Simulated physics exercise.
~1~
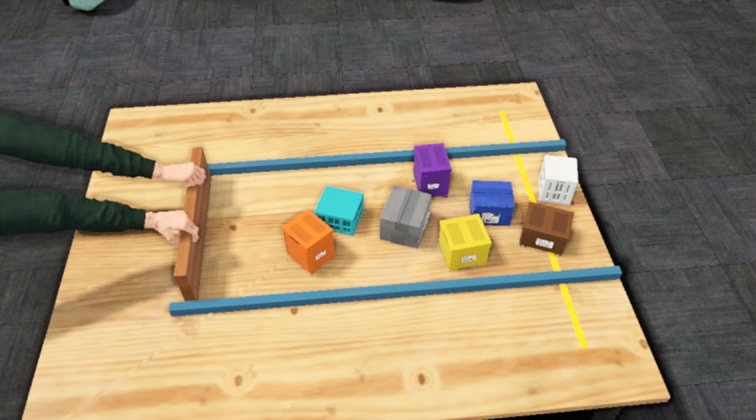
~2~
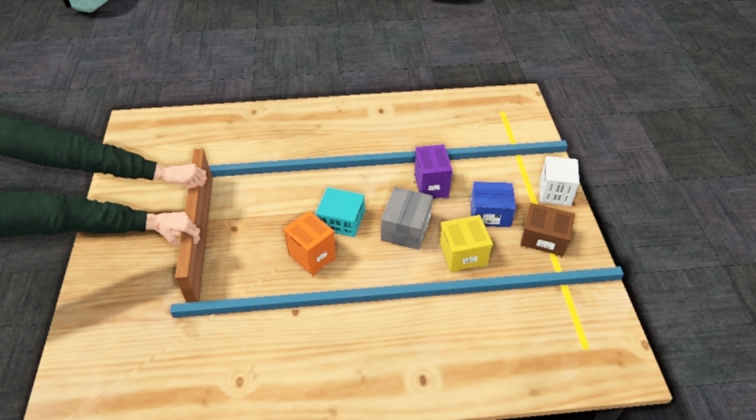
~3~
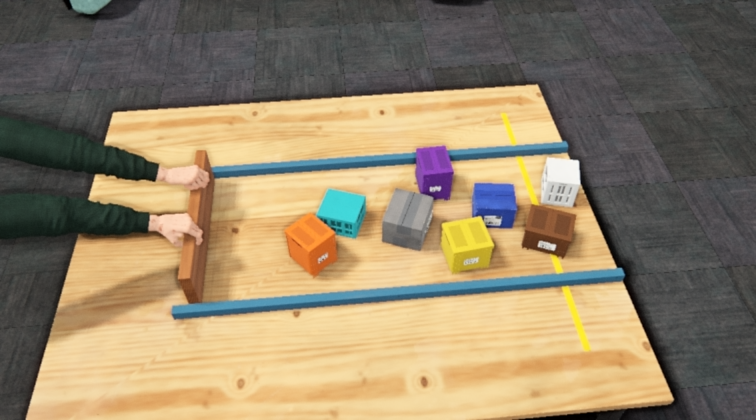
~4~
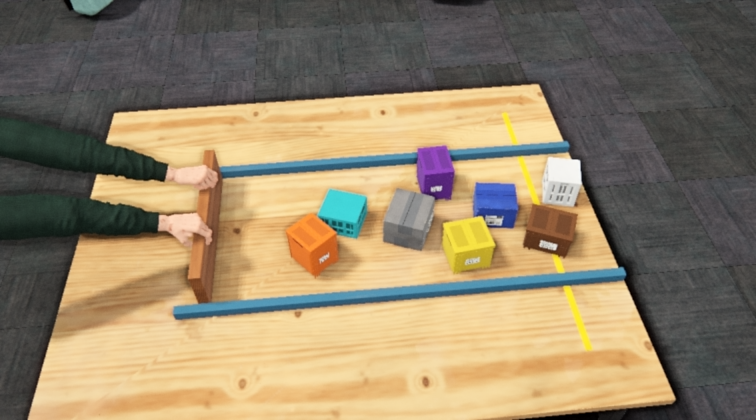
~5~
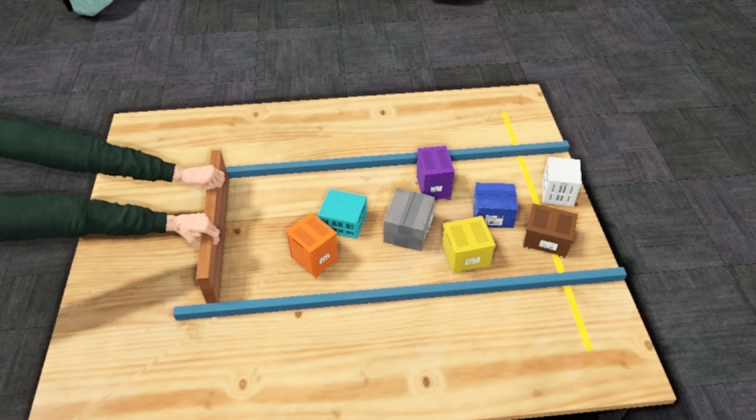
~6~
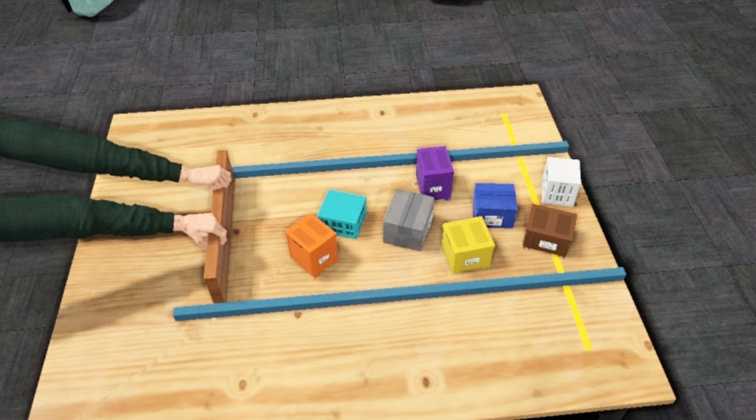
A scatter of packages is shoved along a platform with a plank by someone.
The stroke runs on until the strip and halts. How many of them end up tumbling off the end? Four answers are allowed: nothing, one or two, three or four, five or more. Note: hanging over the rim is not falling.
When it halts, three, or four, of them have come off.
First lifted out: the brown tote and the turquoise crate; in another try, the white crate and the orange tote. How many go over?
First 2, second 2.
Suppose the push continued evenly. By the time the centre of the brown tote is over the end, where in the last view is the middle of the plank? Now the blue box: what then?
Roughly (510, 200); roughly (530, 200).
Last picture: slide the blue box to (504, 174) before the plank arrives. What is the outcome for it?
Placed like that, it leaves the surface.
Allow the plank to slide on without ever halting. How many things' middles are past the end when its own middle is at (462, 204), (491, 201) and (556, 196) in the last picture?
0, 0 and 5.
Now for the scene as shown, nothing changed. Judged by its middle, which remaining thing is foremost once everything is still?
The yellow tote, that one.
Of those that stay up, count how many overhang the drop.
The count would be 2.
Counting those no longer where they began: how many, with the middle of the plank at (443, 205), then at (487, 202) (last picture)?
First 6, after that 8.
Soon after, none off yet; white crate at rest near (560, 182); brown tote at rest near (549, 231); blue box at rest near (494, 205).
After that, none off yet; white crate at rest near (560, 182); brown tote at rest near (549, 231); blue box displaced a little near (498, 204).
And then, none off yet; white crate displaced about its own width near (576, 169); brown tote displaced about its own width near (579, 228); blue box displaced about its own width near (545, 186).
In the end, the number that fall off is three or four; gone, blue box, brown tote and white crate.
